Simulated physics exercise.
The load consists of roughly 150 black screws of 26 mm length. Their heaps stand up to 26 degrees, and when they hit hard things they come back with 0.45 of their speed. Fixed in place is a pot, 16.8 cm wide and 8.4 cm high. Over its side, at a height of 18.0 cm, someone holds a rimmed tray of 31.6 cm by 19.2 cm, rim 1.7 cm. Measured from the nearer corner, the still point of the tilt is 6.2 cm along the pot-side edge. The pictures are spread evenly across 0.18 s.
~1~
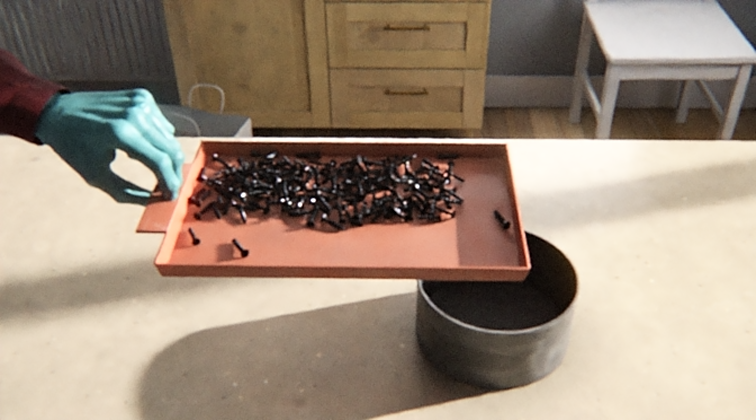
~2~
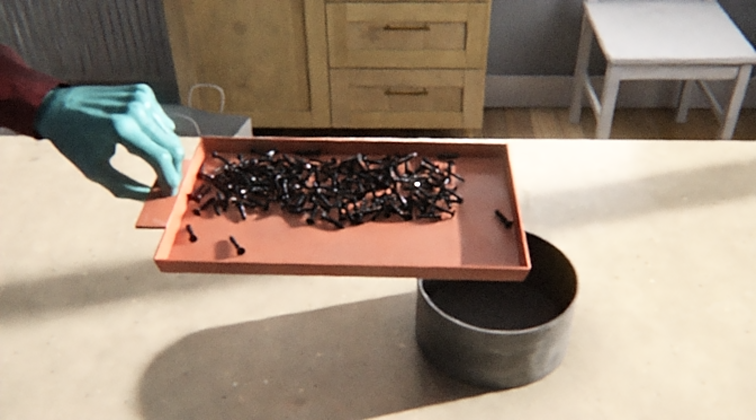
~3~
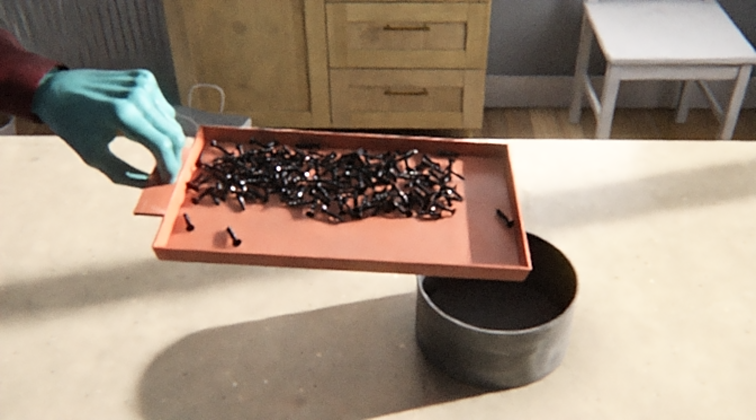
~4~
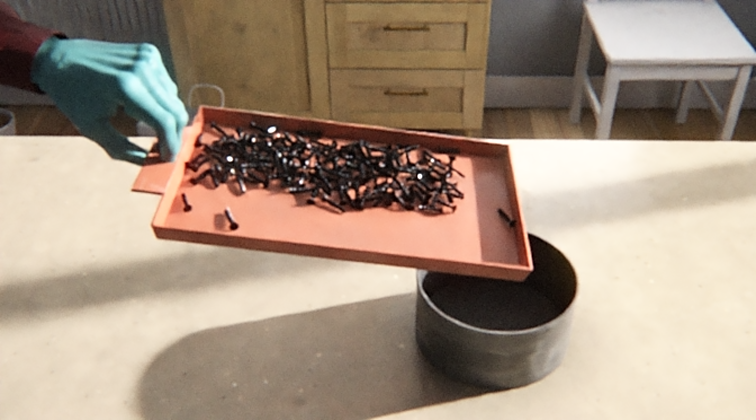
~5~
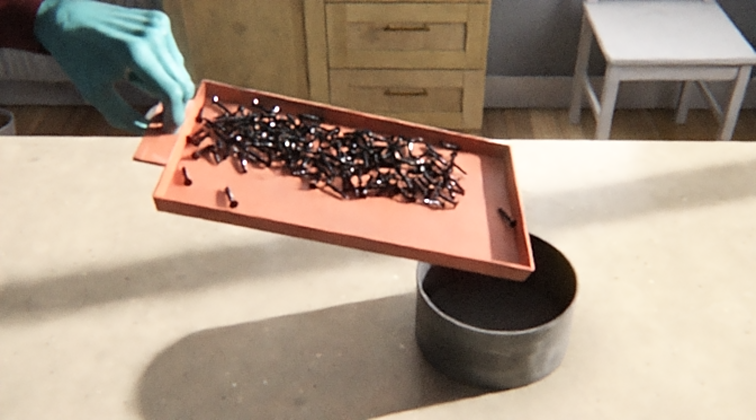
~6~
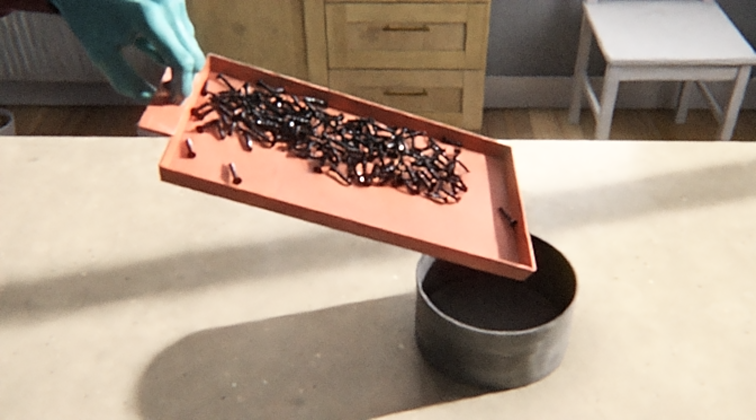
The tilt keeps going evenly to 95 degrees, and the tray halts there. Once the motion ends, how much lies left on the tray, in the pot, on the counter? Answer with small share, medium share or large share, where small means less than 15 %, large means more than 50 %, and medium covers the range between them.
Left on the tray - small share; pot - medium share; counter - large share.
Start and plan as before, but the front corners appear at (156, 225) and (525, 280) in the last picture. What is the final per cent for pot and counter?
Pot: 0, counter: 100.
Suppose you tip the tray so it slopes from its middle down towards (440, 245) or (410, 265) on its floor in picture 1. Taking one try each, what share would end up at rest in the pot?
The share comes to roughly 0 in a hundred, then roughly 0 in a hundred.
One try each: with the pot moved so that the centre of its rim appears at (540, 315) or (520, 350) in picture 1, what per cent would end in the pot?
I'd say some 35 per cent for the first and some 5 per cent for the second.
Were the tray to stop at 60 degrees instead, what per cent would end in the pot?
That comes out at some 25 per cent.
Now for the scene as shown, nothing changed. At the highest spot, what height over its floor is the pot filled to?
Height: Approx. 1.5 cm.
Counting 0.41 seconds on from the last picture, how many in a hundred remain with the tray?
Estimate: About 80 percent.
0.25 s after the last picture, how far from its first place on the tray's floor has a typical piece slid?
By then it sits near 5 cm from where it began.
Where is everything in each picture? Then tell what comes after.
In the first picture, tray tilt 0 degrees, front corners at (159, 261) and (525, 265); middle of the pieces at (334, 184); pot at (497, 275).
In the second picture, tray tilt 1 degrees, front corners at (159, 257) and (525, 265); middle of the pieces at (334, 181).
In the third picture, tray tilt 3 degrees, front corners at (157, 244) and (526, 266), lowest corner right back; middle of the pieces at (334, 175).
In the fourth picture, tray tilt 8 degrees, front corners at (156, 223) and (527, 266), lowest corner right back; middle of the pieces at (335, 165).
In the fifth picture, tray tilt 13 degrees, front corners at (159, 194) and (529, 266), lowest corner right back; middle of the pieces at (338, 151).
In the sixth picture, tray tilt 19 degrees, front corners at (165, 164) and (531, 266), lowest corner right back; middle of the pieces at (343, 137); pot at (497, 275).
Then, 0.25 s after the last picture, tilt 58 degrees; the tray holds 100 %, the pot 0 %.
Then, 0.41 s after the last picture, tilt 83 degrees; the tray holds 80 %, the pot 0 %.
Then, 0.70 s after the last picture, tilt 95 degrees; the tray holds 0 %, the pot 30 %.
In the end, tray 0 %, pot 35 %, counter 65 %.
